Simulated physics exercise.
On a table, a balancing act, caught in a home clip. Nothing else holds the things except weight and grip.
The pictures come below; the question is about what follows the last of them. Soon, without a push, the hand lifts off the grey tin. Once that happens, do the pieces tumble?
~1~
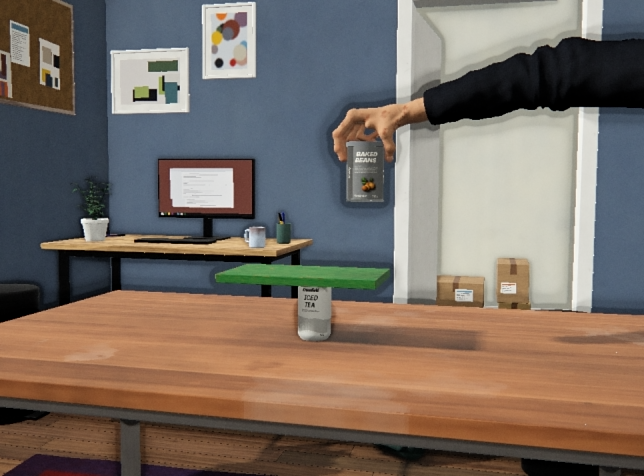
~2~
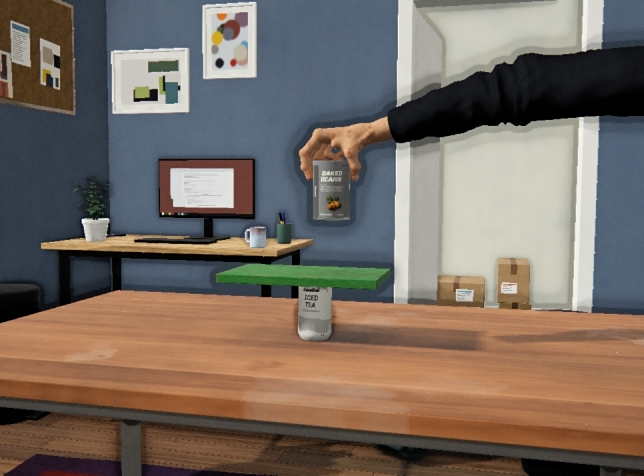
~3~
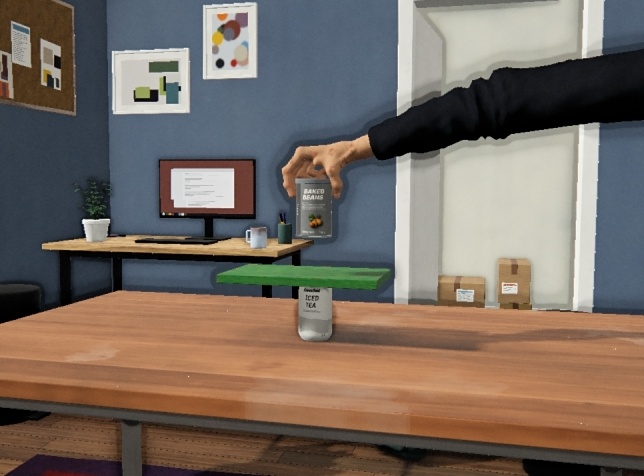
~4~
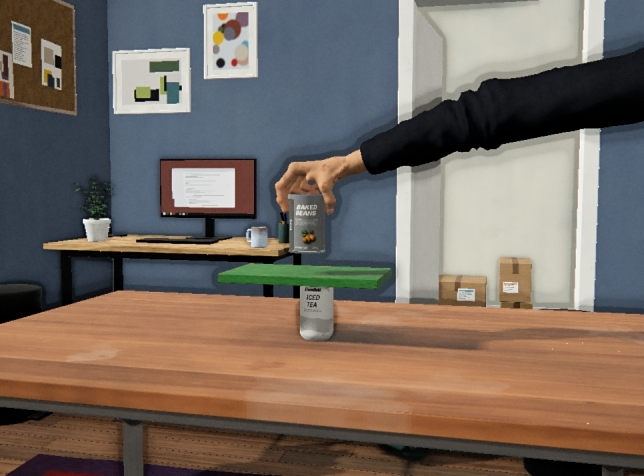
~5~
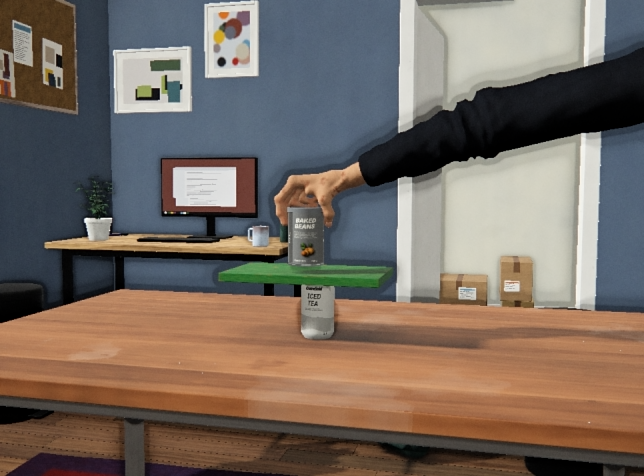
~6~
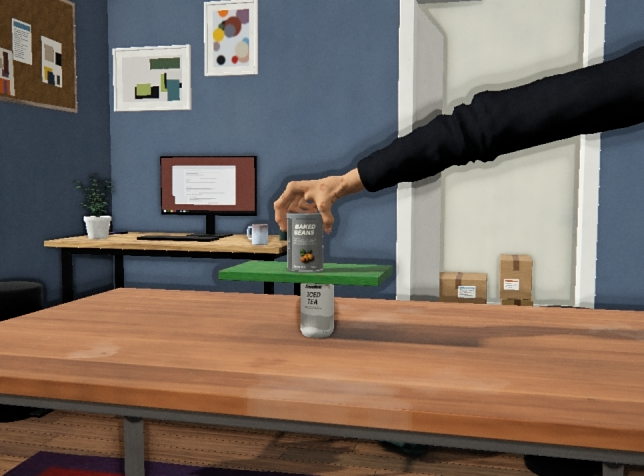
The stack is left undisturbed.
Then, 0.30 s after the last picture, nothing has stirred.
Then, 1.00 s after the last picture, grey tin resting near (305, 243).
At rest, all 3 in place. Seen from the same camera at the end, grey tin near (305, 243). The stack keeps its balance.
